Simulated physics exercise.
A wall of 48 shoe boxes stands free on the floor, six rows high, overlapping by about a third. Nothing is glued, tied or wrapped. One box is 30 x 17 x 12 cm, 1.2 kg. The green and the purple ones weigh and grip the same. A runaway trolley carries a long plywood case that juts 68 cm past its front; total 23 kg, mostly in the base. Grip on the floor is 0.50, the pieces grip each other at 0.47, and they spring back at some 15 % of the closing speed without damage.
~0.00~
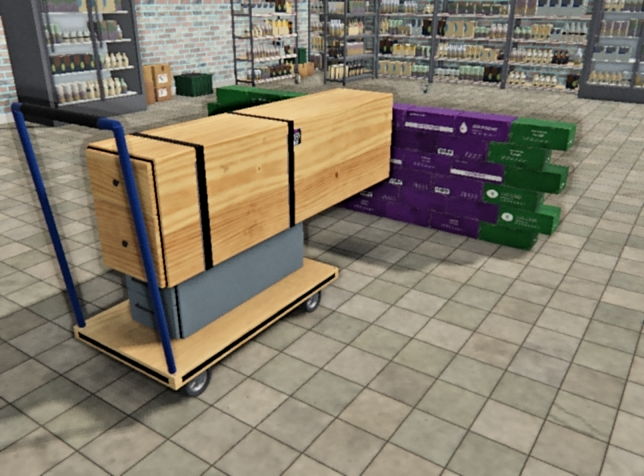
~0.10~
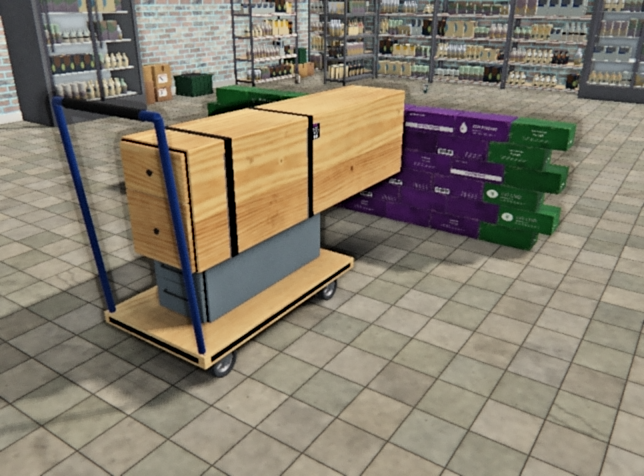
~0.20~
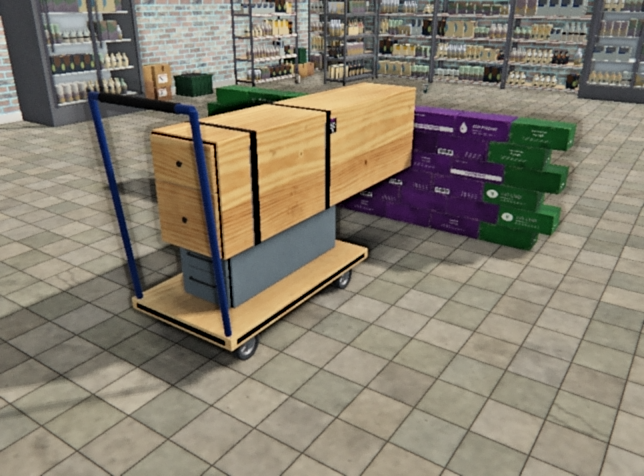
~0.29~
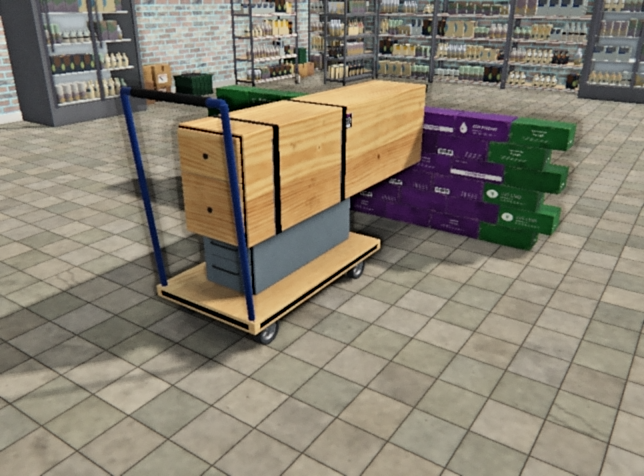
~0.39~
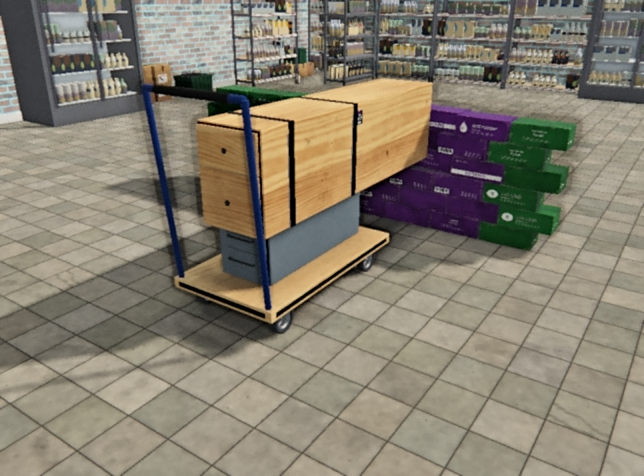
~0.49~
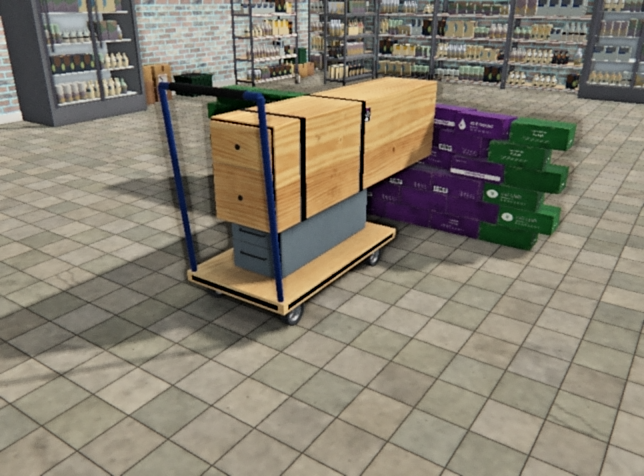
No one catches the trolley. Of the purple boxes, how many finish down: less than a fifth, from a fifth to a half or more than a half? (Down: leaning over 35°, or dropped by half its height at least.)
Between a fifth and a half of them.
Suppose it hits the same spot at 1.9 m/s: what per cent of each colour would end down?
Then green 0, purple 30 per cent.
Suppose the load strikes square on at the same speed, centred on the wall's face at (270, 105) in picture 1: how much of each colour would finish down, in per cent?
In that case green 30, purple 10 per cent.
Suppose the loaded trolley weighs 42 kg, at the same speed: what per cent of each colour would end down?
Then green 0, purple 40 per cent.
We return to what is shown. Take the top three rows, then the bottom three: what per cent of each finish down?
From the top 40, from the bottom 0 per cent.
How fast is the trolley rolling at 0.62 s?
Near 0.6 m/s.
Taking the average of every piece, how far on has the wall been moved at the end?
Some 10 cm on average.
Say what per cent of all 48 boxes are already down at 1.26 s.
20 per cent by then.
Around 0.62 s, load 24 cm past the wall's line, still rolling; 3 of the 24 purple boxes down (3 of 48 in all colours); top purple box tipped 21°, 42 mm lower.
Around 0.86 s, load 38 cm past the wall's line, still rolling; 9 of the 24 purple boxes down (9 of 48 in all colours); top purple box tipped 67°, 41 cm lower.
Around 1.26 s, load 60 cm past the wall's line, still rolling; 9 of the 24 purple boxes down (9 of 48 in all colours); top purple box on its side.
Finally (2.0 s), load 71 cm past the wall's line, stopped; 9 of the 24 purple boxes down (9 of 48 in all colours); top purple box on its side; top green box unmoved. That is 38 per cent. Seen by the last camera, middles, top purple box near (537, 185), top green box near (272, 100).
